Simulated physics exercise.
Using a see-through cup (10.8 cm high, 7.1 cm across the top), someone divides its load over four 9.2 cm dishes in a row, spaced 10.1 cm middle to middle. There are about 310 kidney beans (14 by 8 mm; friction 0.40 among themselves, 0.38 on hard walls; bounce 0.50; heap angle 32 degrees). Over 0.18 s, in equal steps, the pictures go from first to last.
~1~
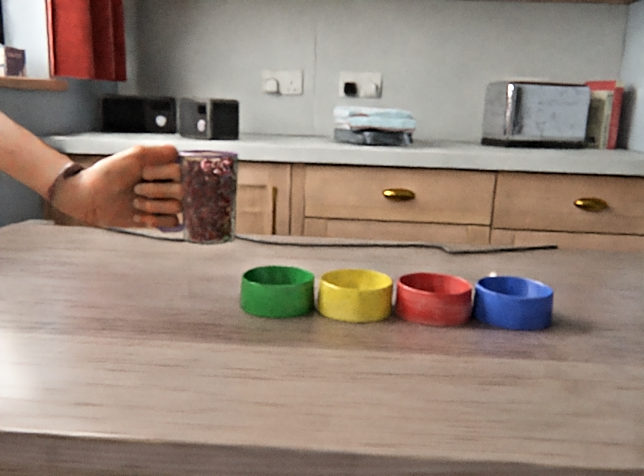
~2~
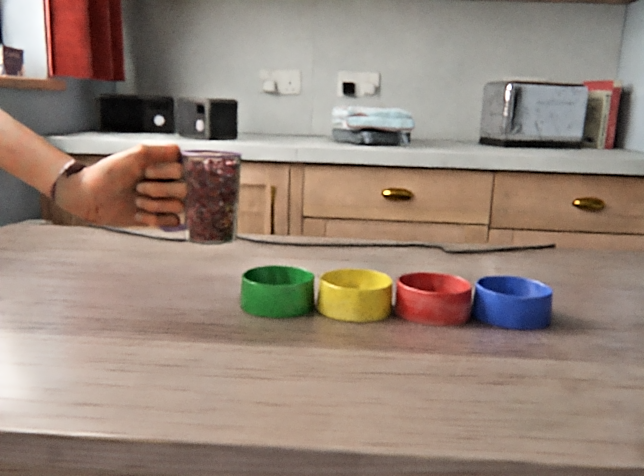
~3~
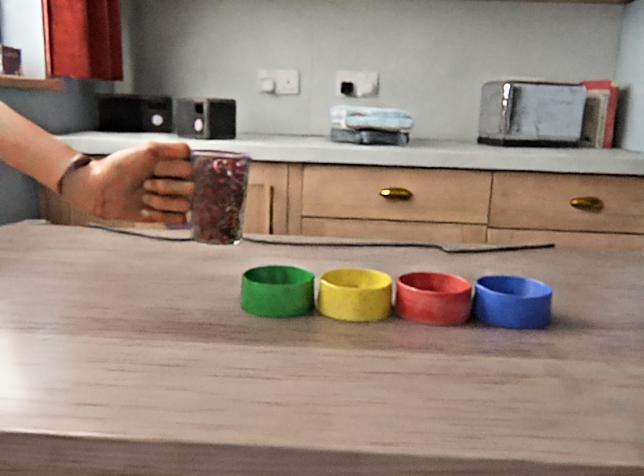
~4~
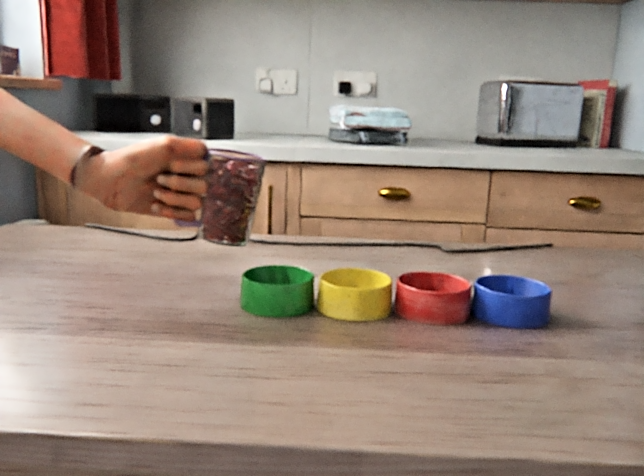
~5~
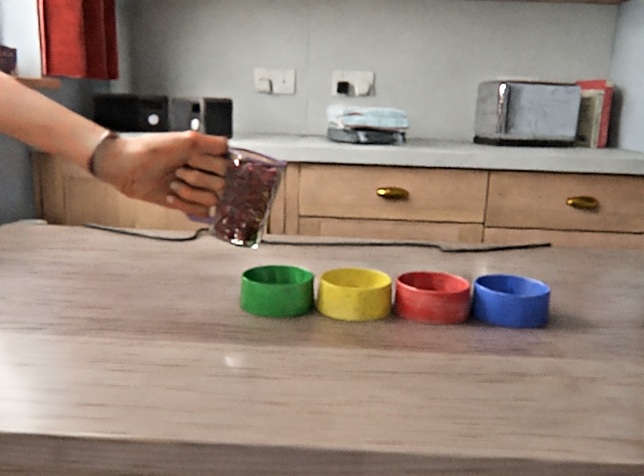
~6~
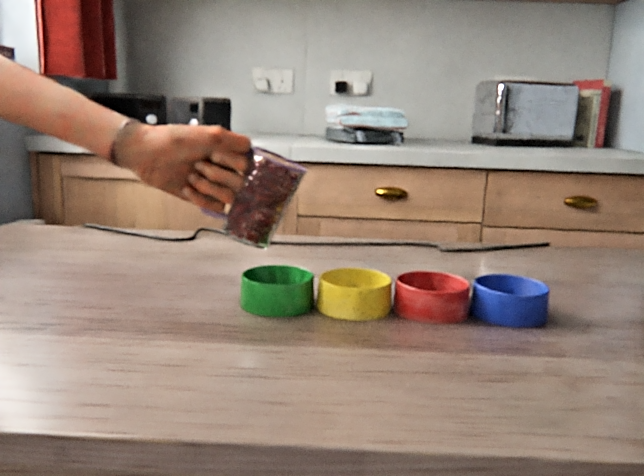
A hand holding a see-through cup of dark red beans moves slowly to the right above a wooden table, tilting the cup rightward, while green, yellow, red and blue dishes stay still in a row.
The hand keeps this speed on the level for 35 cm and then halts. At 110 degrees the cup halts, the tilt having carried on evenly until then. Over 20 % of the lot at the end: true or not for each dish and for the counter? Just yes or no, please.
In short: Red no, blue yes, green no, yellow no, counter yes.
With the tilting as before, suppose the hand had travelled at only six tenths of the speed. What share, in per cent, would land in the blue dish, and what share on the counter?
Blue 50, counter 30.
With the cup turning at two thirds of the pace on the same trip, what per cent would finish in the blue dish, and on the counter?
In that case the blue dish gets 60 while the counter gets 40.
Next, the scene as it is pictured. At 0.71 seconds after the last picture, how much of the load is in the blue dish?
Estimate: Near 20 %.
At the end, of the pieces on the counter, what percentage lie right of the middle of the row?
Fraction on that side: Around 100 %.
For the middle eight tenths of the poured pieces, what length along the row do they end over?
Roughly 21 centimetres.
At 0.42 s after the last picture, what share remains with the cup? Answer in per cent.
I'd estimate some 95 per cent of the load.
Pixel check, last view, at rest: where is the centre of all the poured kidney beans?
Roughly (585, 314).
Then, 0.25 s after the last picture, tilt 71 degrees; cup holds 100 %.
Then, 0.42 s after the last picture, tilt 103 degrees; cup holds 95 %, blue 5 %.
Then, 0.71 s after the last picture, tilt 110 degrees; cup holds 10 %, blue 20 %.
In the end, red 0 %, blue 30 %, green 0 %, yellow 0 %, counter 70 %.
